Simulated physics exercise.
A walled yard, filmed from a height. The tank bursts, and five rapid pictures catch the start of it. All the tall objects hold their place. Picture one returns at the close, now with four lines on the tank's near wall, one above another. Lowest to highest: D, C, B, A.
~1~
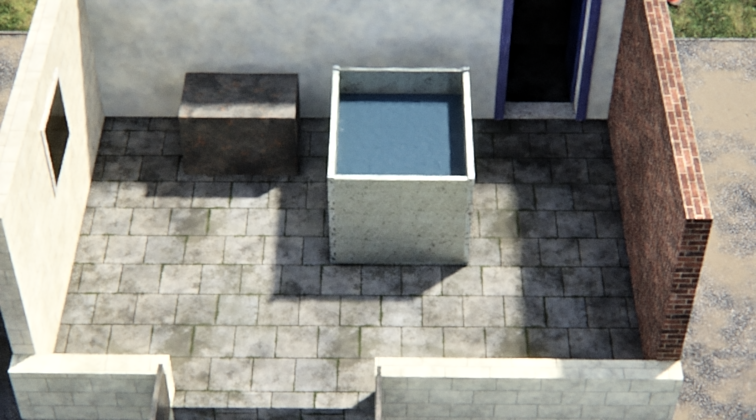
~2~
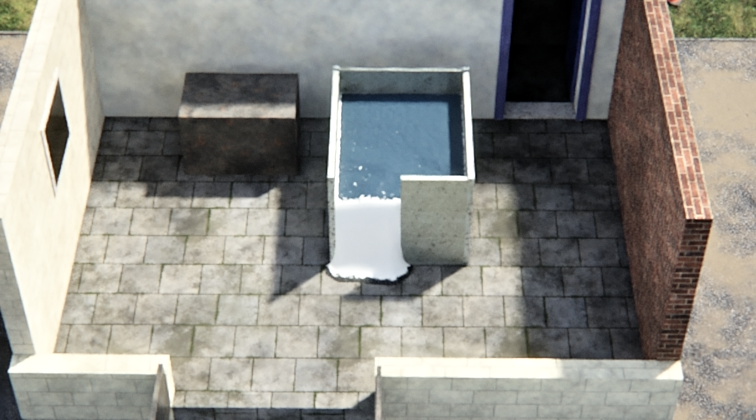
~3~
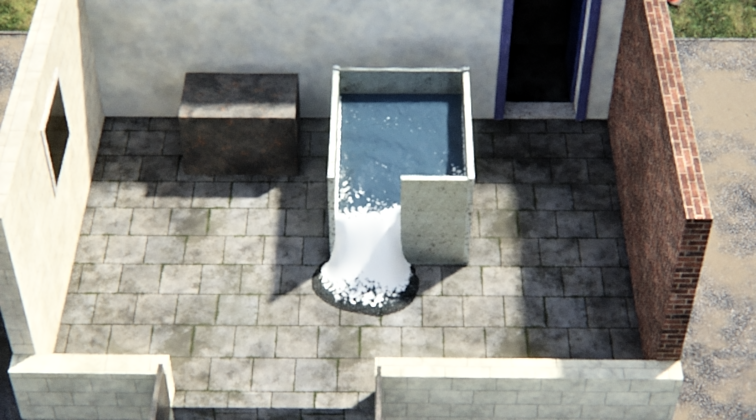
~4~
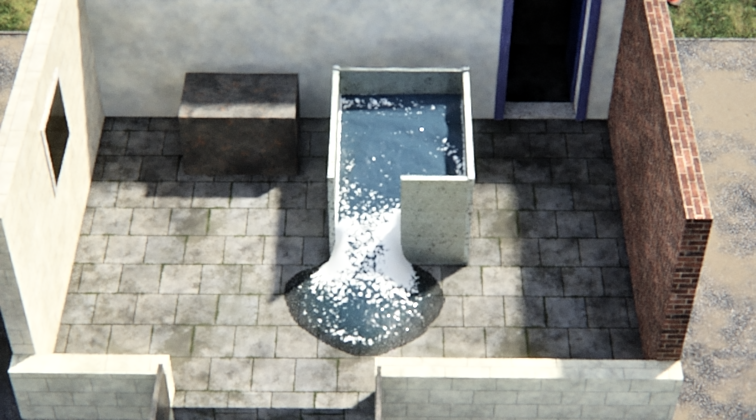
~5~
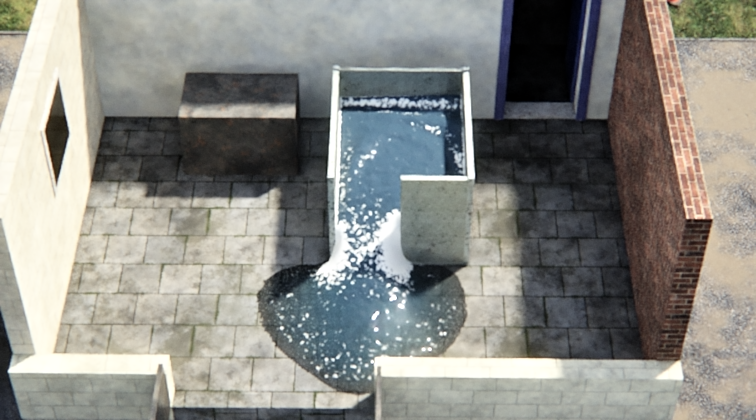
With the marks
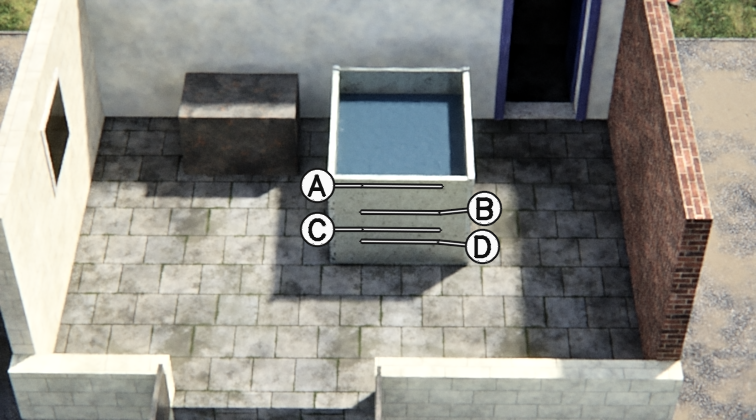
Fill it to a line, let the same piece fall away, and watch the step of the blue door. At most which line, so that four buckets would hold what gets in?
The limit is B.
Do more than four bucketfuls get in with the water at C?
No, not at all.
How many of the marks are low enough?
Three of them.
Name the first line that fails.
That would be A.
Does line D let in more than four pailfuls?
No, that is safe.
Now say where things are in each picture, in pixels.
The first frame shows water in the tank at rest, its middle at (401, 144); foot of the blue doorway at (539, 119); open gate at (272, 353).
The second frame shows front seen at (403, 274), 1 % of the ground wet.
The third frame shows front seen at (392, 306), 3 % of the ground wet.
The fourth frame shows front seen at (309, 318), 7 % of the ground wet.
The fifth frame shows front seen at (271, 318), 13 % of the ground wet.
On the marked copy, A at (401, 186); B at (400, 212); C at (400, 229); D at (400, 241); from the bottom up D, C, B, A.
Choosing A, about 8 bucketfuls get in.
Choosing B, a bucket or two gets in.
Choosing C, nothing gets over.
Choosing D, nothing gets over.
